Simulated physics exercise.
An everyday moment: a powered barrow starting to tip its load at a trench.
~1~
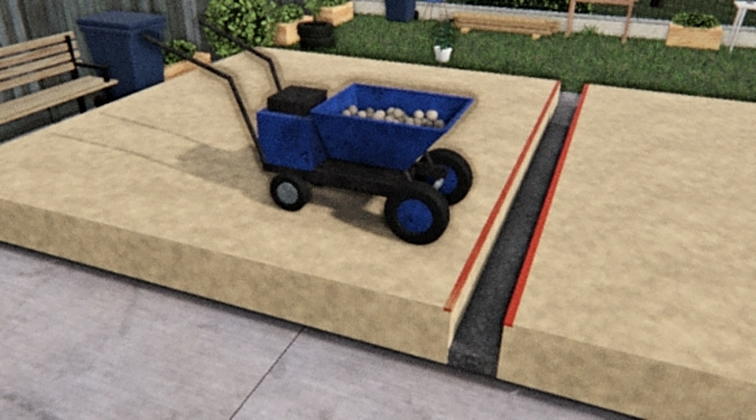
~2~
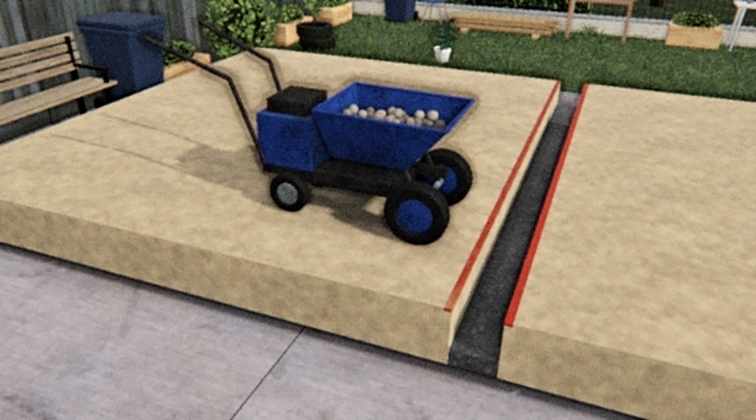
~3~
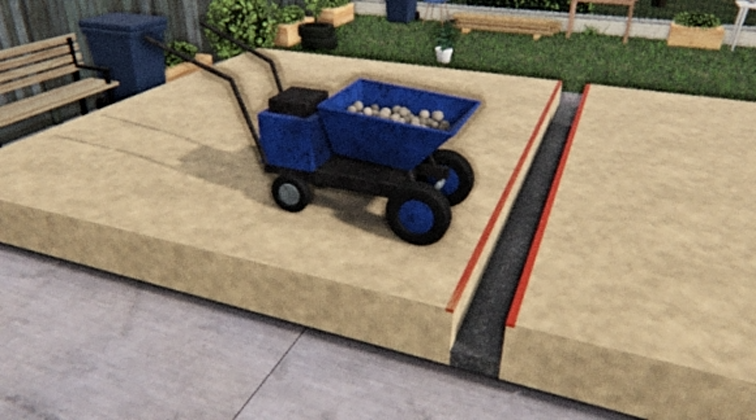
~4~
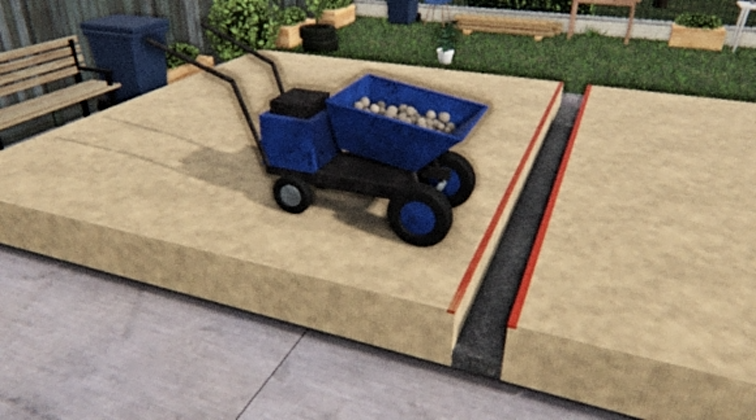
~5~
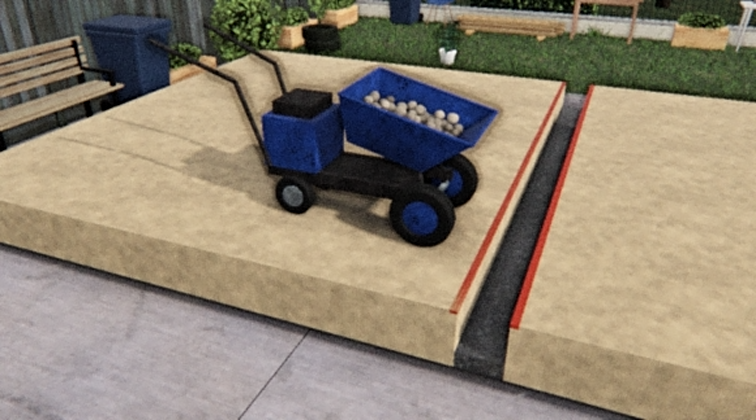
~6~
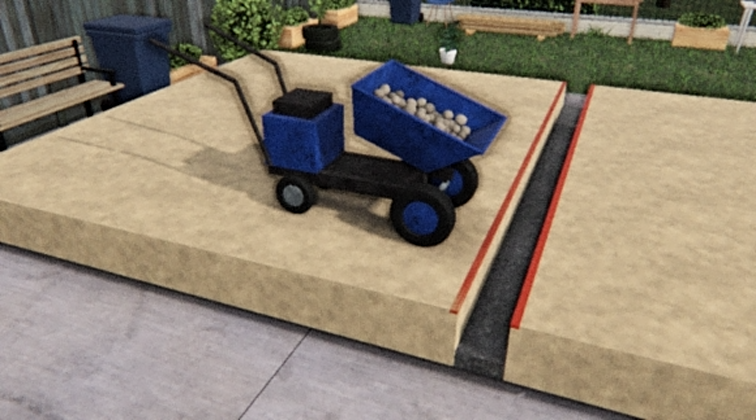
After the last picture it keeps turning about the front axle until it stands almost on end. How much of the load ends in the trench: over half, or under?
In the trench: Under half.
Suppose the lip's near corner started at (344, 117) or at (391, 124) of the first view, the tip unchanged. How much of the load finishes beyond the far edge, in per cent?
In turn 0 and 0 in a hundred.
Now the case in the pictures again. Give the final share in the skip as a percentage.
Close to 0 per cent.
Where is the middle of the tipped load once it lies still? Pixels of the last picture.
Around (568, 247).
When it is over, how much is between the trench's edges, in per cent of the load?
Near 25 %.
Soon after the last picture, skip tipped steeply; all in the skip.
A little later, skip tipped right over; most in the skip; a stray few in or heaped over the trench; a small part beyond it; a small part falling.
Later still, skip tipped right over; a small part in the skip; about a quarter in or heaped over the trench; most beyond it.
By the end, skip tipped right over; about a quarter in or heaped over the trench; most beyond it.
